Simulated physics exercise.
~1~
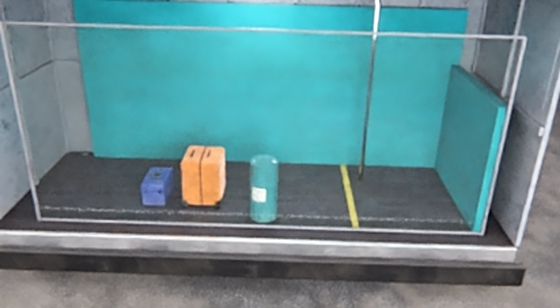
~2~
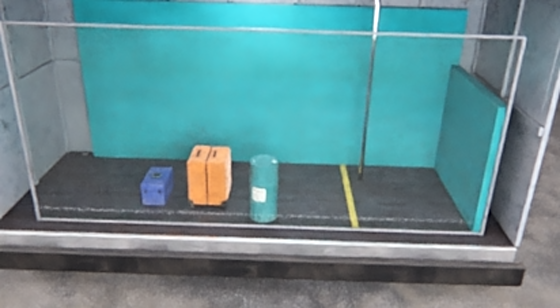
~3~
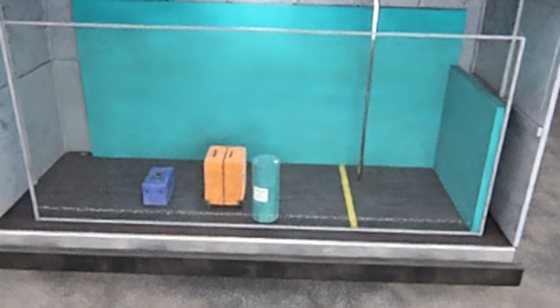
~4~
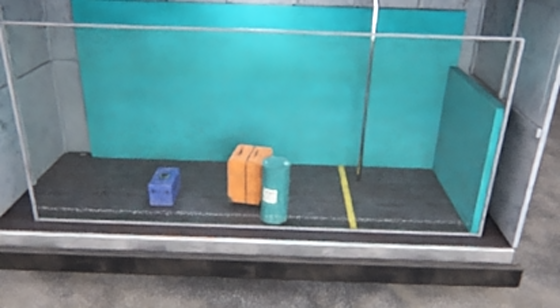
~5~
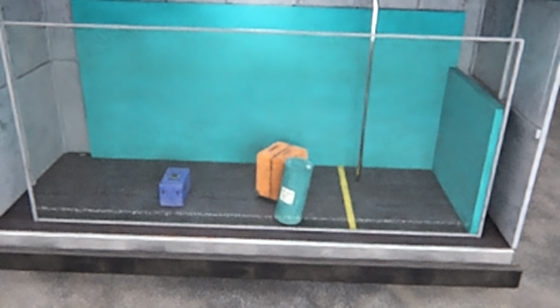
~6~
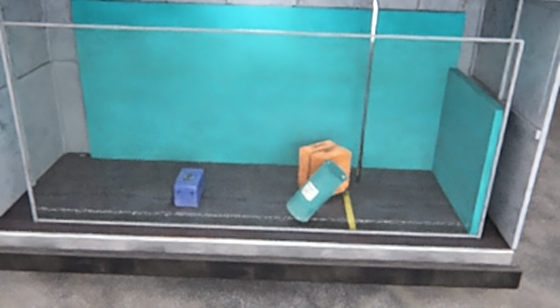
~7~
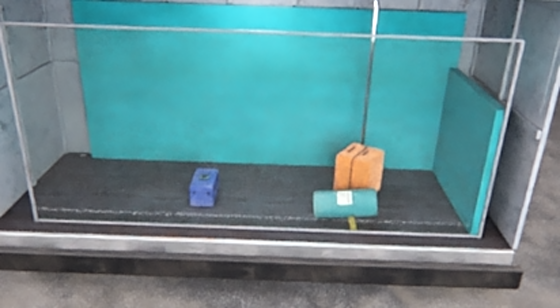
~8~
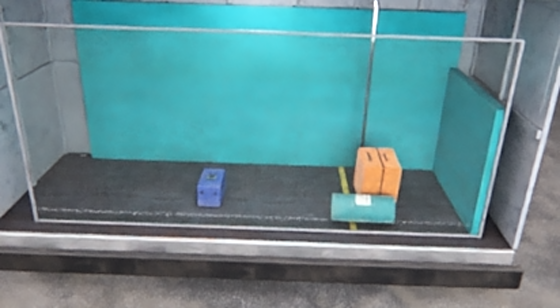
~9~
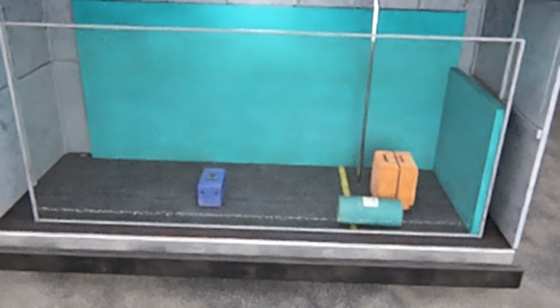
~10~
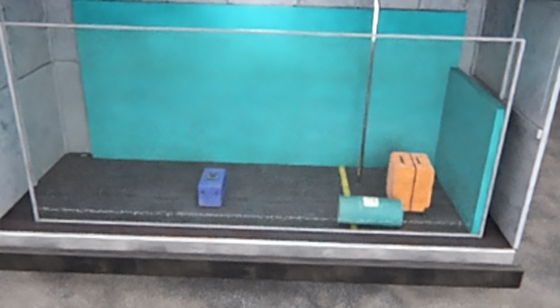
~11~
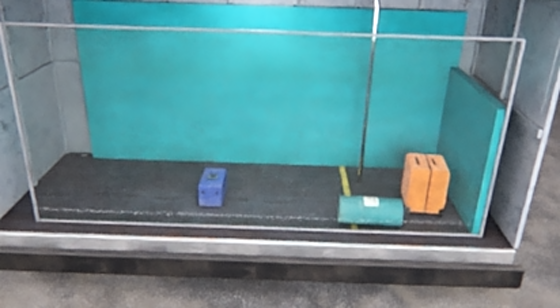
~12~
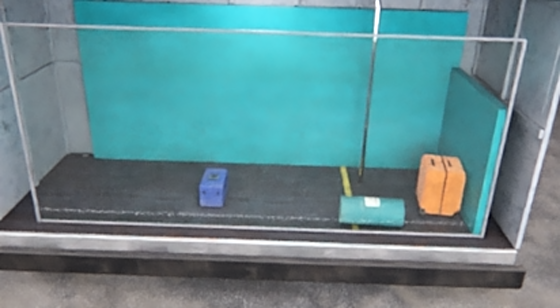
Orange case sliding right into a teal drum, which topples and rests past the yellow line, while a blue box stops short.
